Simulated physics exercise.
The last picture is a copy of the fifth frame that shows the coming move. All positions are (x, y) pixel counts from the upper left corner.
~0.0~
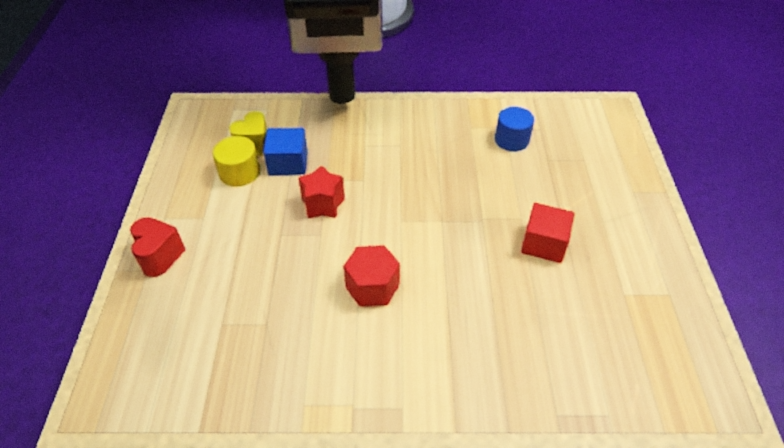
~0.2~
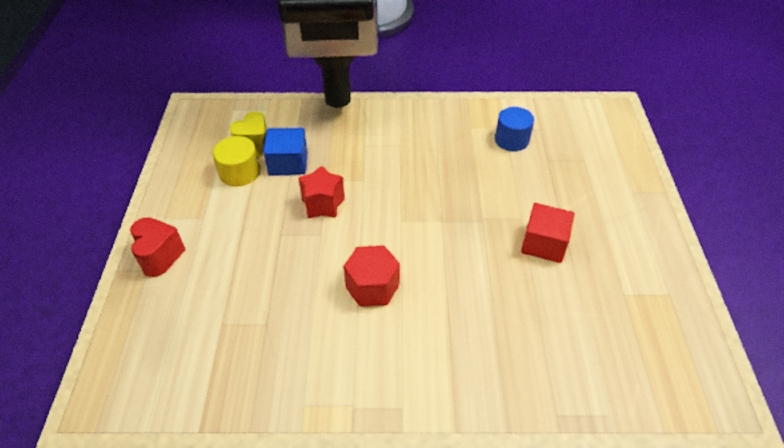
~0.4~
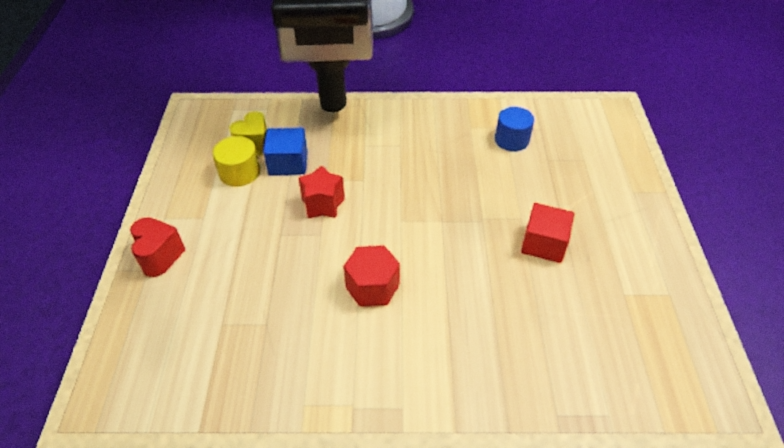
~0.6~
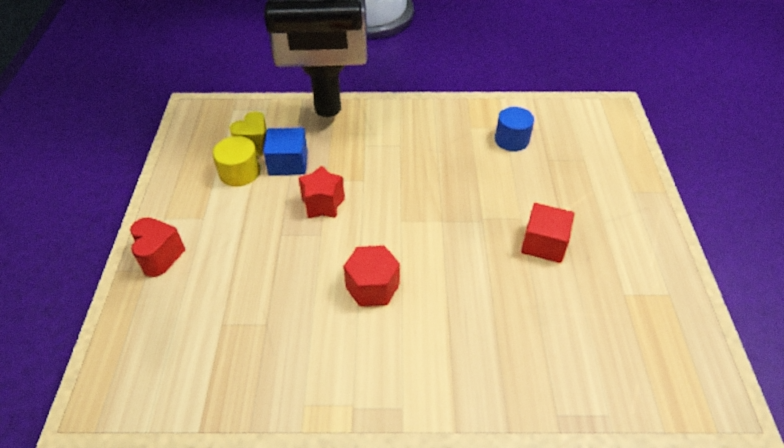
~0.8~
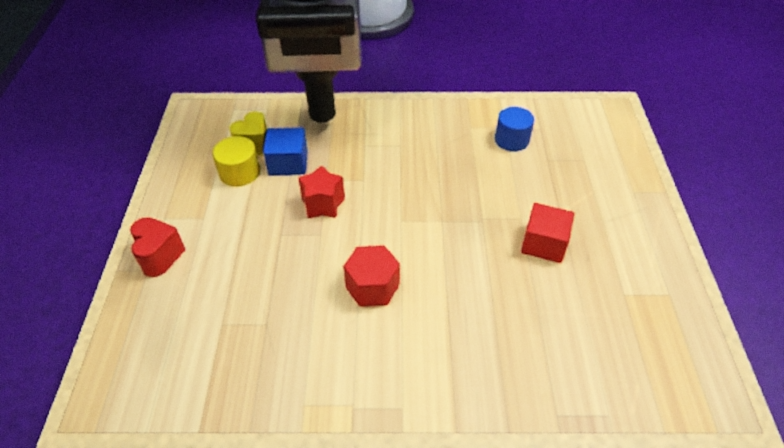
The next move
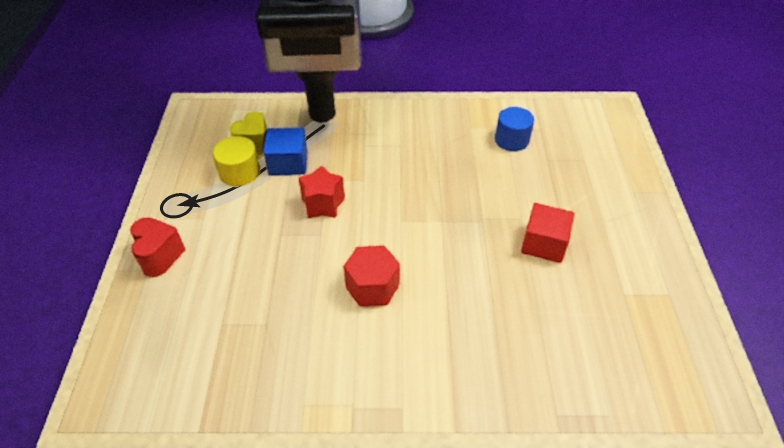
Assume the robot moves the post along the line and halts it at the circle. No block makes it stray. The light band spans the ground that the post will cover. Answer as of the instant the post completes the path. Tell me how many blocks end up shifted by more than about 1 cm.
I'd say two blocks get shifted by more than about 1 cm.
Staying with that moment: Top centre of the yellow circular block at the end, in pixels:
Most likely (155, 161).
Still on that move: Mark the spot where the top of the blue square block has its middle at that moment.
It should be at about (263, 176).
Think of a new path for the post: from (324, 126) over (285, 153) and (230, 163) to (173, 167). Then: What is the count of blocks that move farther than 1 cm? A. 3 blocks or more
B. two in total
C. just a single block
My answer is option A.
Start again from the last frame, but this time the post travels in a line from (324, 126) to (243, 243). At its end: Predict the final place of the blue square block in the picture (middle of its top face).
Its top centre is at about (211, 199).
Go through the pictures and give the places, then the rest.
Lower end of the post (342, 96), tops of blocks, red heart-shaped block (149, 234), yellow circular block (234, 149), yellow heart-shaped block (250, 124), blue square block (284, 140), in the first picture.
Post (338, 100), blocks as before, in the second picture.
Post (333, 104), blocks as before, in the third picture.
Post (328, 109), blocks as before, in the fourth picture.
Post (323, 114), red heart-shaped block (149, 234), yellow circular block (234, 149), yellow heart-shaped block (250, 124), blue square block (284, 140), in the fifth picture.
The drawn path runs from (324, 126) via (283, 155) and (237, 186), ending at (177, 206).
On the path given first. One third of the way, post (281, 144); blue square block (272, 156).
Two thirds of the way, post (234, 175); yellow circular block (195, 161); yellow heart-shaped block (247, 124), turned 15° clockwise; blue square block (263, 176), turned 40° anticlockwise.
At the end, post (172, 194); red heart-shaped block not moved; yellow circular block (155, 161); yellow heart-shaped block (247, 124), turned 15° clockwise; blue square block (263, 176), turned 40° anticlockwise.
